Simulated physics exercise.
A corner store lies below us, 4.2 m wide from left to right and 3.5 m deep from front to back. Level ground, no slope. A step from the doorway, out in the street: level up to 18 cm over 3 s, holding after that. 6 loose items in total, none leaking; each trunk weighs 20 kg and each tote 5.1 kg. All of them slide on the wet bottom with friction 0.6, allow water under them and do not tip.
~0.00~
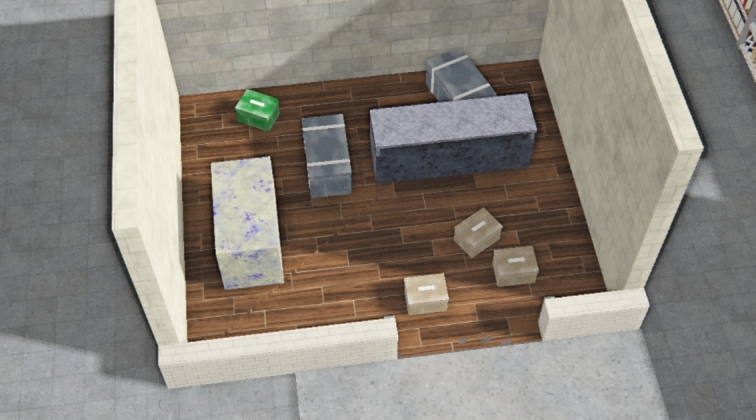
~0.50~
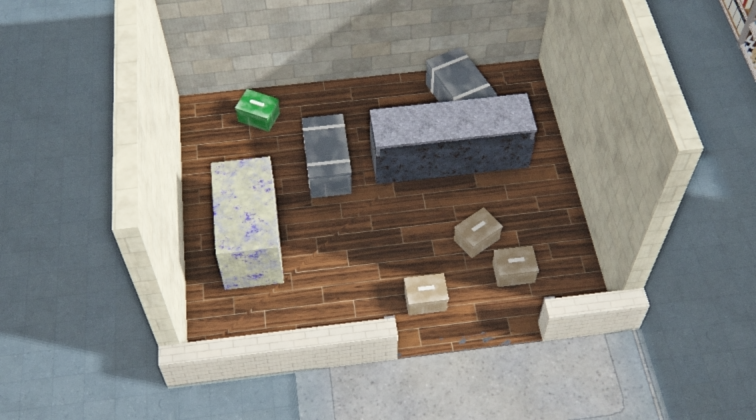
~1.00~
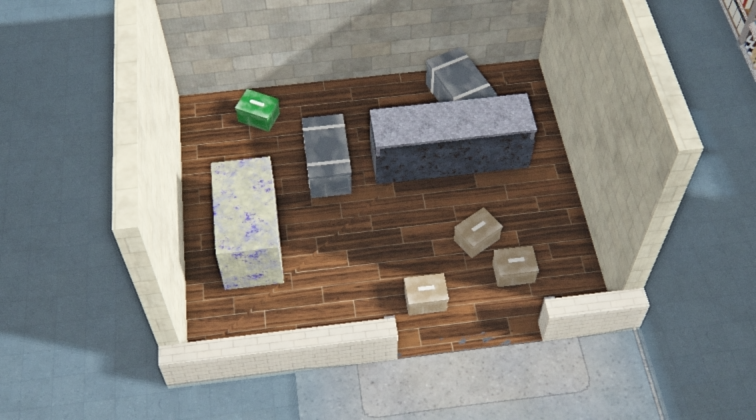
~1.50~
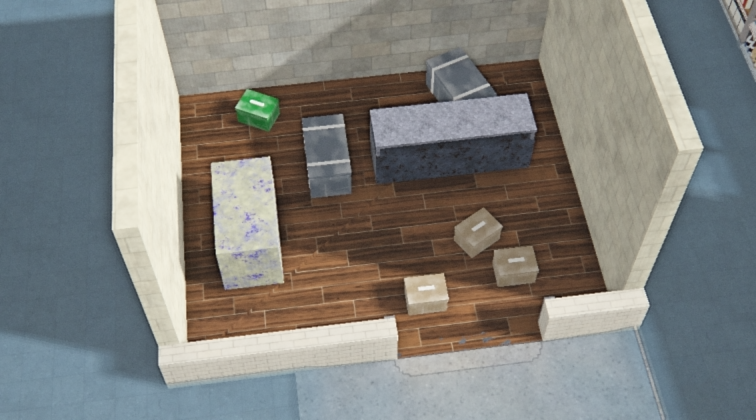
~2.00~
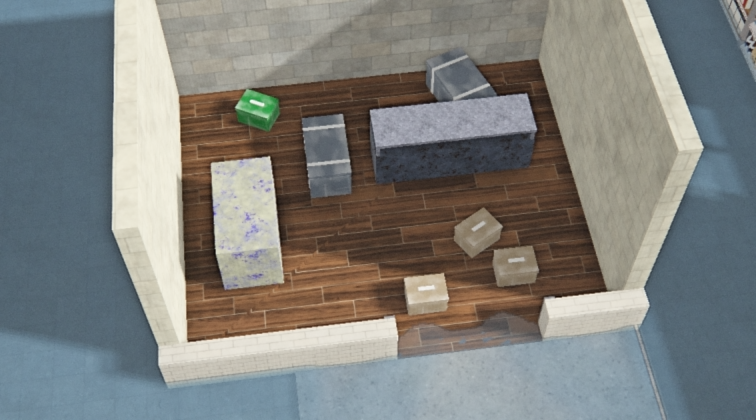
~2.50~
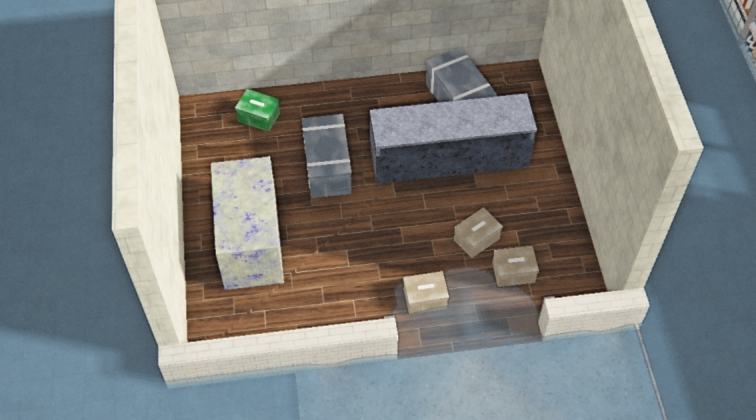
Water spreads across the street and slips through the doorway onto the wooden floor.
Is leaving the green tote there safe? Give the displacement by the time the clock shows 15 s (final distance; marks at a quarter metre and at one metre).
It will scoot partway, short of a metre.
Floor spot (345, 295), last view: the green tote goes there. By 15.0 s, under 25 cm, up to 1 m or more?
Looks like it is pushed slightly.
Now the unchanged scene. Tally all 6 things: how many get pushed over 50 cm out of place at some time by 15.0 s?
That comes to 6.
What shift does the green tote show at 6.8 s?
Roughly 20 centimetres by that point.
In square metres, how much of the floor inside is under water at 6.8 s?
11.0 m2.
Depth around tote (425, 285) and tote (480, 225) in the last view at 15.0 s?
I'd put it at 14 cm and 13 cm respectively.
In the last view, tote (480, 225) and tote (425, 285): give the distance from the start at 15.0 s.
Net displacement, in order: 250 cm; 120 cm.
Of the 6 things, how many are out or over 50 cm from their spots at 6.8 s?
Count: 4.
After 3.5 s the green tote is near (257, 104), 0.0 m from its start, aground; 0 afloat.
After 6.8 s the green tote is near (248, 93), 0.2 m from its start, aground; 1 afloat.
After 11.0 s the green tote is near (201, 87), 0.6 m from its start, afloat; 6 afloat.
After 15.0 s the green tote is near (306, 76), 0.6 m from its start, afloat; 6 afloat.
